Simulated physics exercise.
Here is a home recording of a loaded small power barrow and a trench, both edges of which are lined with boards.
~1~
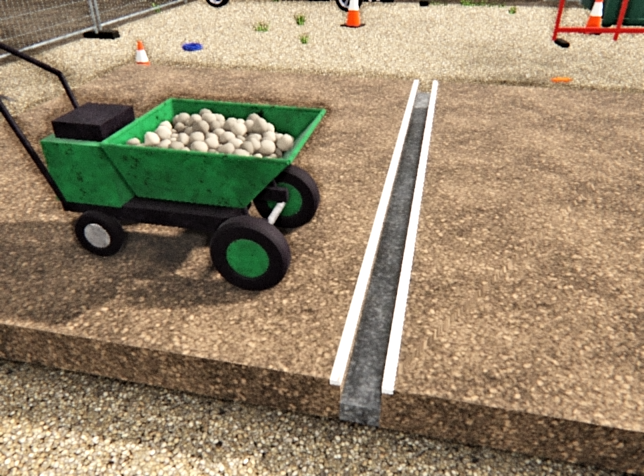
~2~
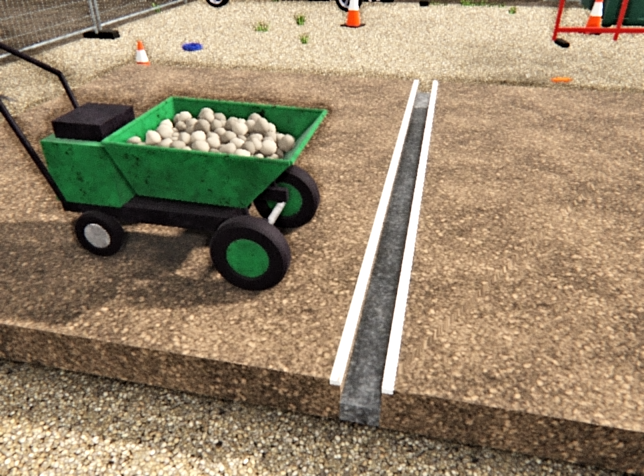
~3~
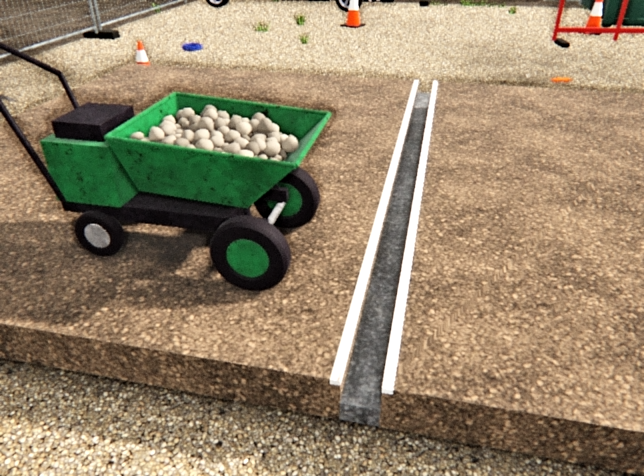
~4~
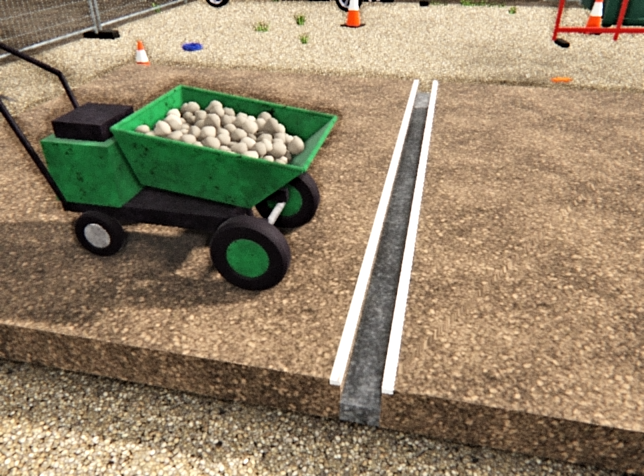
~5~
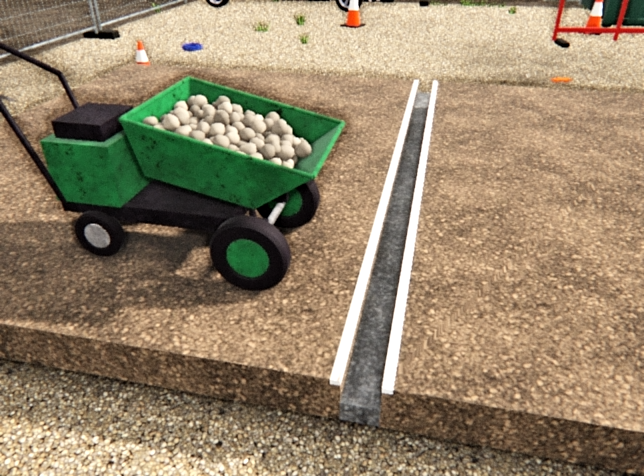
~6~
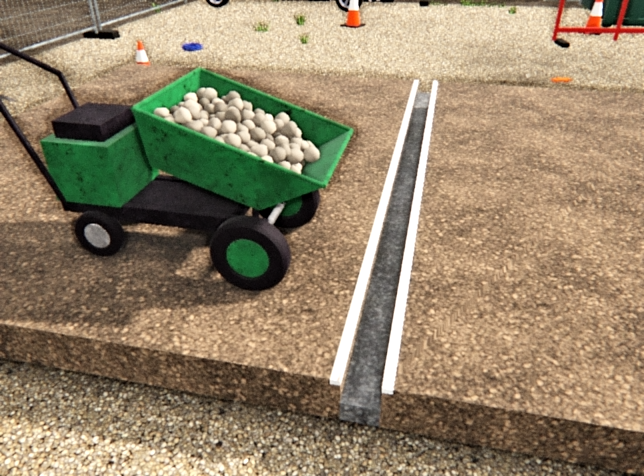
The green skip of a small power barrow, loaded with rounded pale stones, tilts gradually forward to the right, its rear rising, while the wheels stay still on brown ground beside a narrow trench edged with white boards.
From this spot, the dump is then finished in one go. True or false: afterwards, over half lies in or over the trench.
False.
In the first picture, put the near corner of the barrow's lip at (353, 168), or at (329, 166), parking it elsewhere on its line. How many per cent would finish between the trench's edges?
Estimates, in order: 0 % then 0 %.
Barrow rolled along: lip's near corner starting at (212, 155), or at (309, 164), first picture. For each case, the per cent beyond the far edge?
Try 1 about 10 %, try 2 about 70 %.
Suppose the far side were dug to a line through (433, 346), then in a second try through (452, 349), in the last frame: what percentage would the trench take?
Close to 70 per cent in the first, close to 80 per cent in the second.
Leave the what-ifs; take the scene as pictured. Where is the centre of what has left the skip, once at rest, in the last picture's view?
Close to (411, 270) in the last picture.
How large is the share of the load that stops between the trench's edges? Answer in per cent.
About 35 in every hundred pieces.
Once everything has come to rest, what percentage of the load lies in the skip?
Close to 20 in a hundred.
Soon after the last picture, skip tipped steeply; all in the skip.
A little later, skip tipped right over; about half in the skip; about a quarter in or heaped over the trench; about a quarter beyond it; a stray few falling.
Later still, skip tipped right over; about a quarter in the skip; about a third in or heaped over the trench; about half beyond it.
At rest, skip tipped right over; about a quarter in the skip; about a third in or heaped over the trench; about half beyond it.
